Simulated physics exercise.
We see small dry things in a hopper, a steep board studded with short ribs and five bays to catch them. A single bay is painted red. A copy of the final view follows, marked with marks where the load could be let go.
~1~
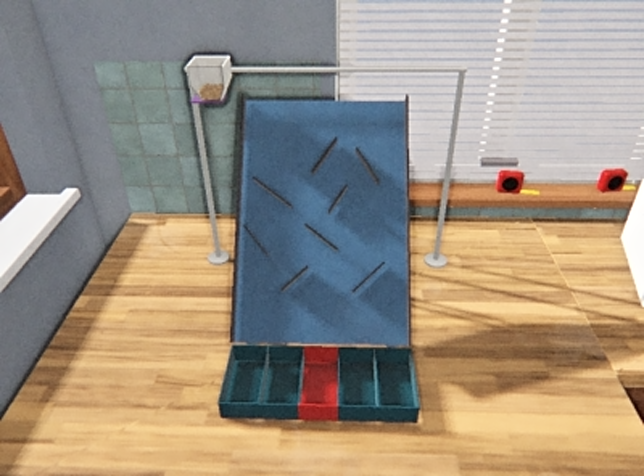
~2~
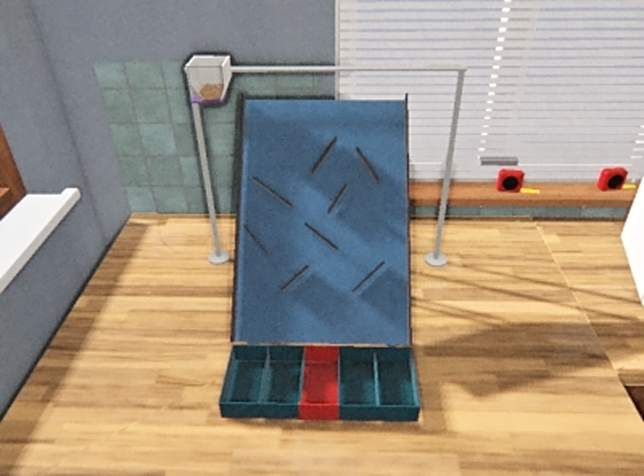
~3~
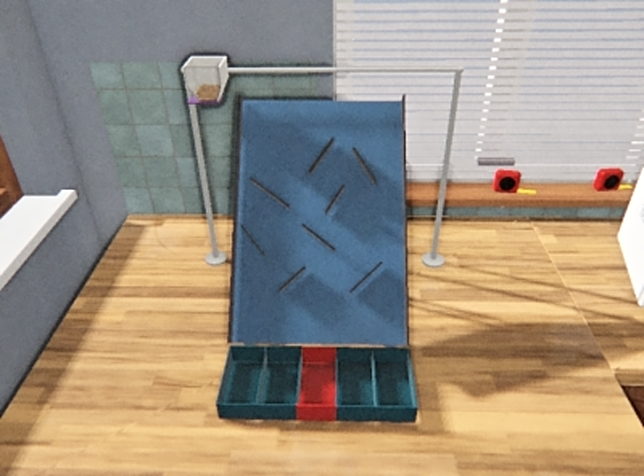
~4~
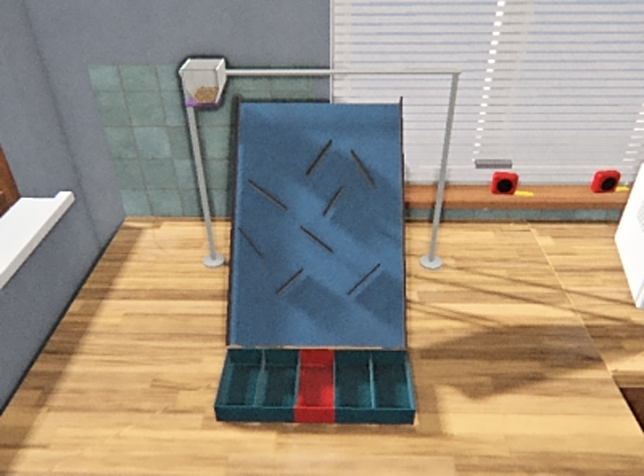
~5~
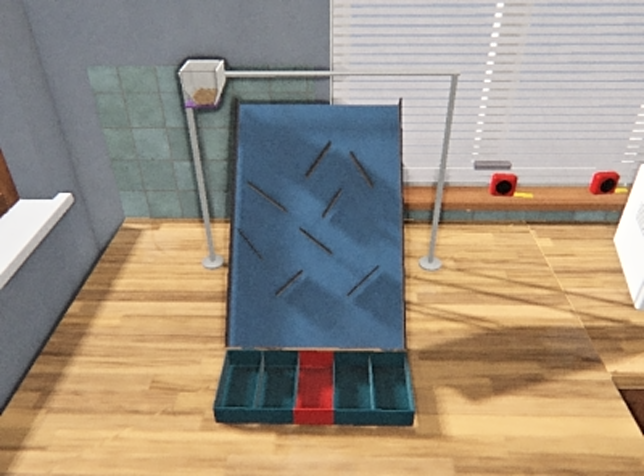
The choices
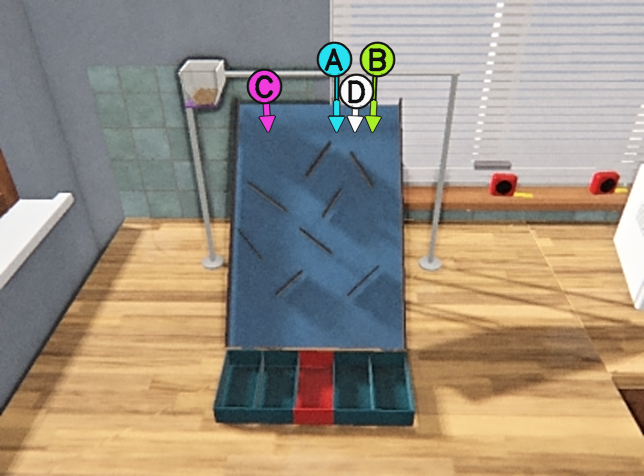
A steep blue board with short dark ribs standing motionless above five bays, the middle one red, beside a raised hopper.
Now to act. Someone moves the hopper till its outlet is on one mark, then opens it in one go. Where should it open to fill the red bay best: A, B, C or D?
C works best here.
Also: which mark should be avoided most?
It is B.
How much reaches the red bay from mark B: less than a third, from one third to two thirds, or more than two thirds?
It is less than a third.
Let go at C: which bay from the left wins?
It is the third one.
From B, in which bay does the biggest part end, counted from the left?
The fifth from the left.
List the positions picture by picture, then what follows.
Hopper at (212, 91), round wooden beads, door shut, in the first frame.
Ribs (312, 171) to (336, 137), (357, 147) to (379, 181), (253, 177) to (291, 205), in the second frame.
Ribs (326, 212) to (344, 185), (241, 225) to (264, 255), (302, 224) to (335, 249), in the third frame.
Ribs (276, 293) to (303, 269), (348, 294) to (380, 264), in the fourth frame.
Red bay at (314, 416), number 3 of 5 from the left, in the fifth frame.
On the marked copy, mark A meets the board at (336, 126); mark B meets the board at (372, 126); mark C meets the board at (267, 126); mark D meets the board at (355, 126).
If A is chosen, about a third in the red bay, about half in other bays, a small part outside the box.
If B is chosen, a stray few in the red bay, most in other bays, about a quarter outside the box.
If C is chosen, about two thirds in the red bay, about a third in other bays, a stray few outside the box.
If D is chosen, about a quarter in the red bay, about half in other bays, about a quarter outside the box.
